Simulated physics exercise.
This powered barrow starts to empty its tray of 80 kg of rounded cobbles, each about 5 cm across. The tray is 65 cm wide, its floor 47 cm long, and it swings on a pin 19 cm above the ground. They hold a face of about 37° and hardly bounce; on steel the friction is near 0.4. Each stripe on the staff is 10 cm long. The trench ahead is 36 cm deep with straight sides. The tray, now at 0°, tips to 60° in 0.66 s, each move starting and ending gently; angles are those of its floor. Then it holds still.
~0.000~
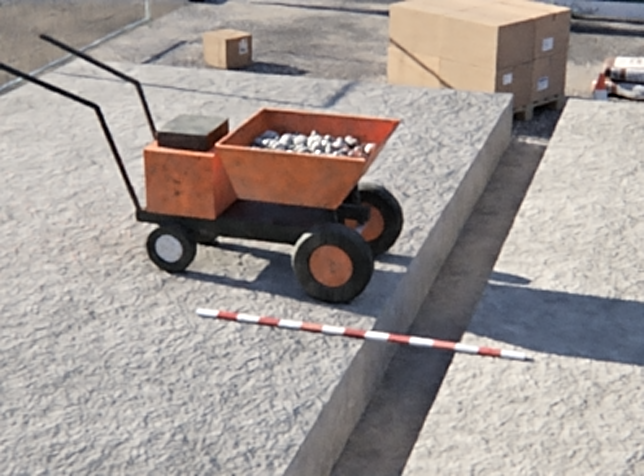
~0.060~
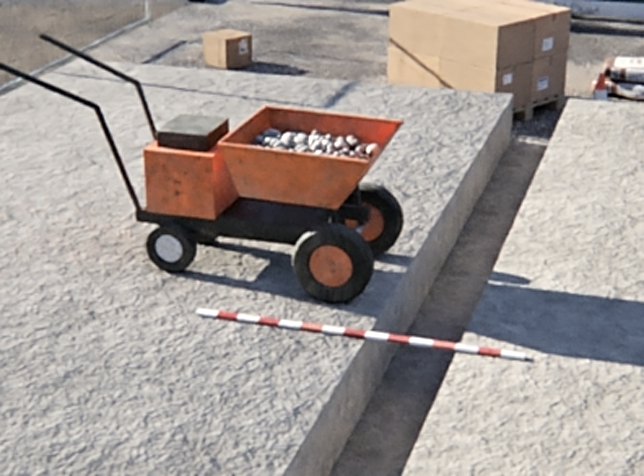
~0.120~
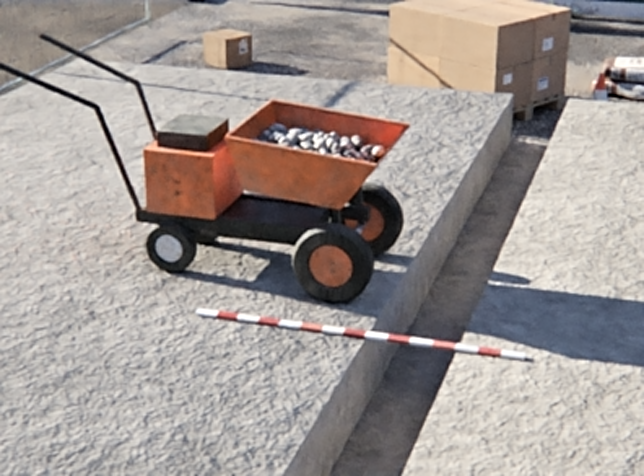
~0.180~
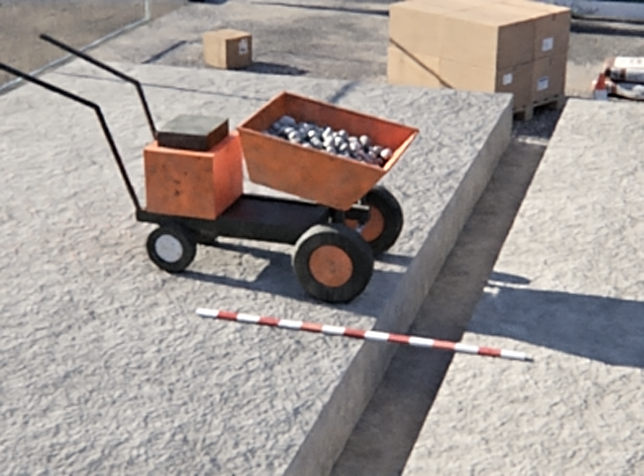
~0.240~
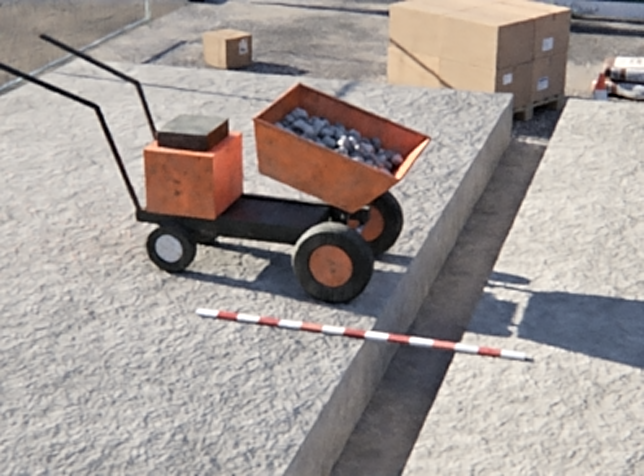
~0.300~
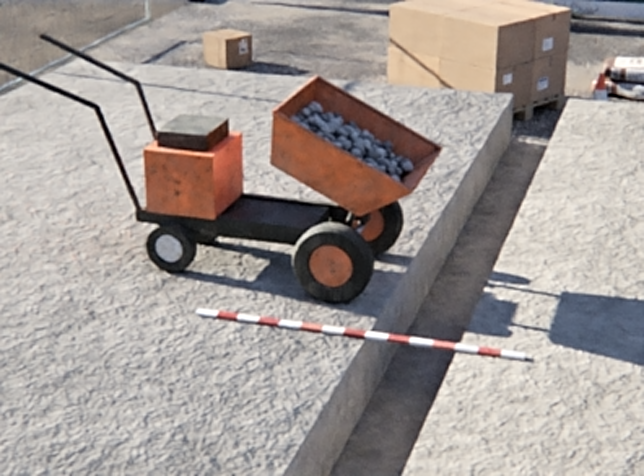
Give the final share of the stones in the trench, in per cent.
Roughly 15 per cent ends in the trench.
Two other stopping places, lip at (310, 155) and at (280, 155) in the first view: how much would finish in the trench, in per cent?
First some 45, then 50 per cent.
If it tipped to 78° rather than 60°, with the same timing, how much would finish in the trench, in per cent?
In that case some 30 per cent.
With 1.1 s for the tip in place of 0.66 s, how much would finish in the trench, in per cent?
Then about 20 per cent.
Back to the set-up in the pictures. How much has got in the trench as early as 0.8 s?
Some 5 per cent.
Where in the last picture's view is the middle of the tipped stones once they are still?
Their middle is at about (515, 294).
After 0.5 s the floor is at 51°; 100 % in the tray; the foremost stones are at (424, 209).
After 0.8 s the floor is at 60°; 91 % in the tray, 4 % in the trench, 5 % past the trench; the foremost stones are at (501, 269).
After 1.1 s the floor is at 60°; 59 % in the tray, 5 % in the trench, 36 % past the trench; the foremost stones are at (602, 302).
After 3.1 s the floor is at 60°; 46 % in the tray, 15 % in the trench, 39 % past the trench; the foremost stones are past the picture's edge.
